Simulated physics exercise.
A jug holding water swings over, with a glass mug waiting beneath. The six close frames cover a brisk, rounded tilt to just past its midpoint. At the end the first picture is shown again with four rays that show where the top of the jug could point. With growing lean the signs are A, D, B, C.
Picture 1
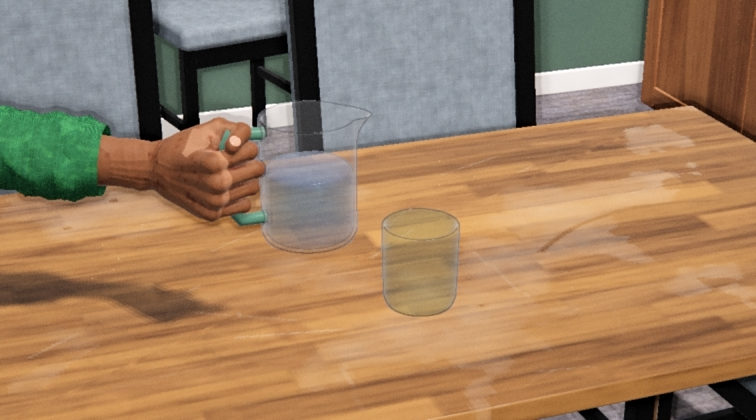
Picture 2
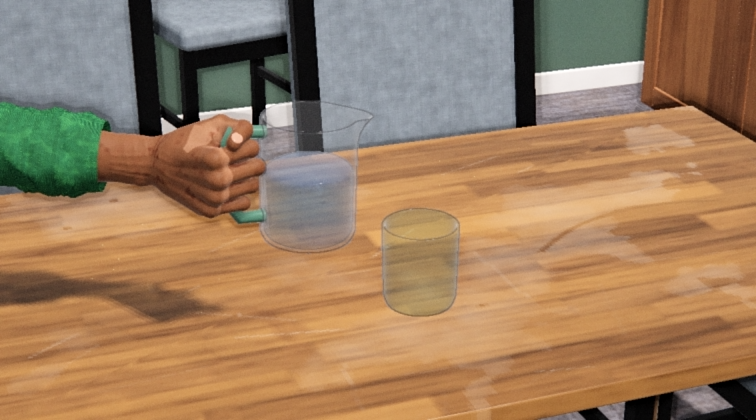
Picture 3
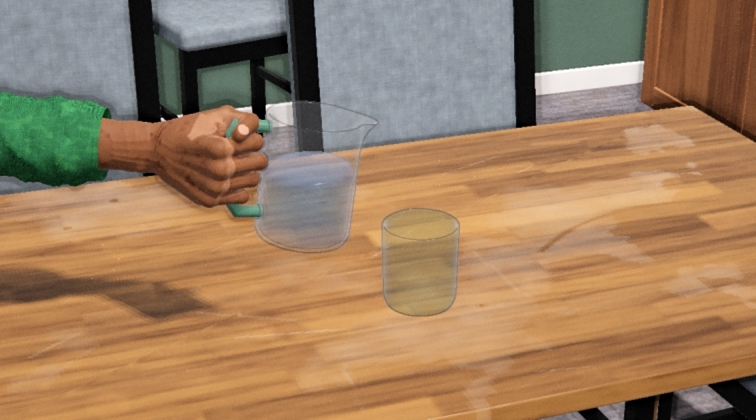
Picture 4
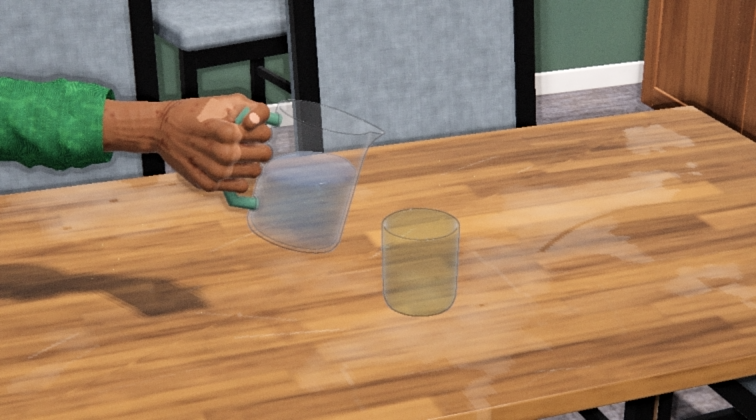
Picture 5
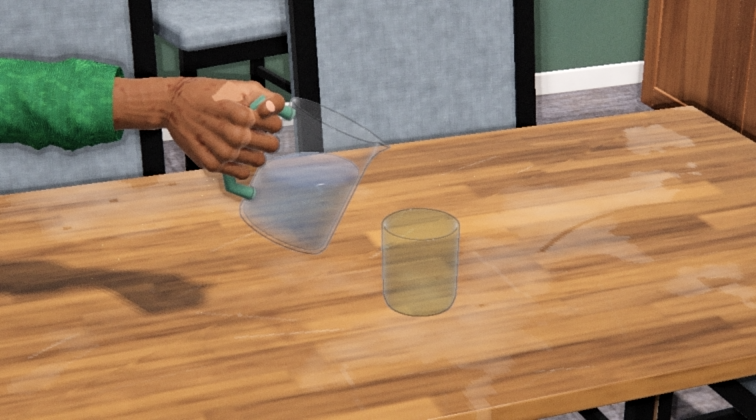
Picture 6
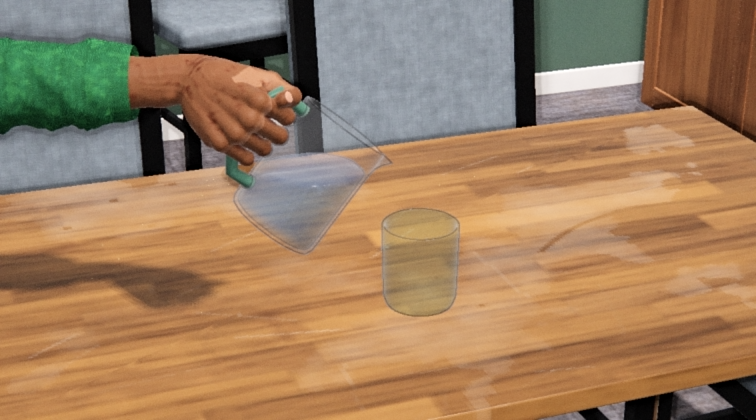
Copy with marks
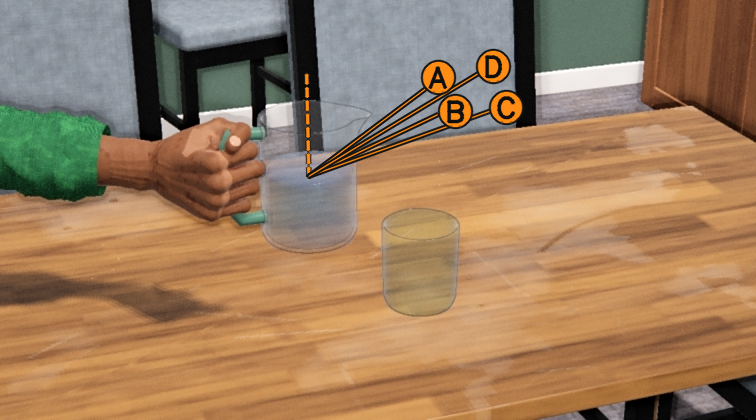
To begin with, a hand in a green sleeve holds a clear jug of bluish water nearly upright by its green handle, beside a yellowish glass on a wooden table. The hand then tilts the jug steadily to the right, its lip lowering toward the glass while the water stays inside.
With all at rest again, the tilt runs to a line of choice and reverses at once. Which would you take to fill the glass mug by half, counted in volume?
Use line B.
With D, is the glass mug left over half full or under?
Under.
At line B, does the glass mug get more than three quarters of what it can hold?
No, it does not.
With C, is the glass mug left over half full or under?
Over.
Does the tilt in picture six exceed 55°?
No, it does not.
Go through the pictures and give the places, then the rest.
Upright, lip at (369, 112); rim of the glass mug round (421, 223); nothing has left yet.
Tipped about 2°, lip at (371, 114); nothing has left yet.
Tipped about 8°, lip at (376, 120); nothing has left yet.
Tipped about 17°, lip at (383, 131); nothing has left yet.
Tipped about 28°, lip at (388, 145); nothing has left yet.
Tipped about 40°, lip at (390, 161); nothing has left yet.
On the marked copy, A at (425, 88); B at (437, 114); C at (490, 111); D at (478, 73).
For line A, the glass mug ends with about 18 % of what it can hold.
For line B, the glass mug ends with about 50 % of what it can hold.
For line C, the glass mug ends with about 67 % of what it can hold.
For line D, the glass mug ends with about 33 % of what it can hold.
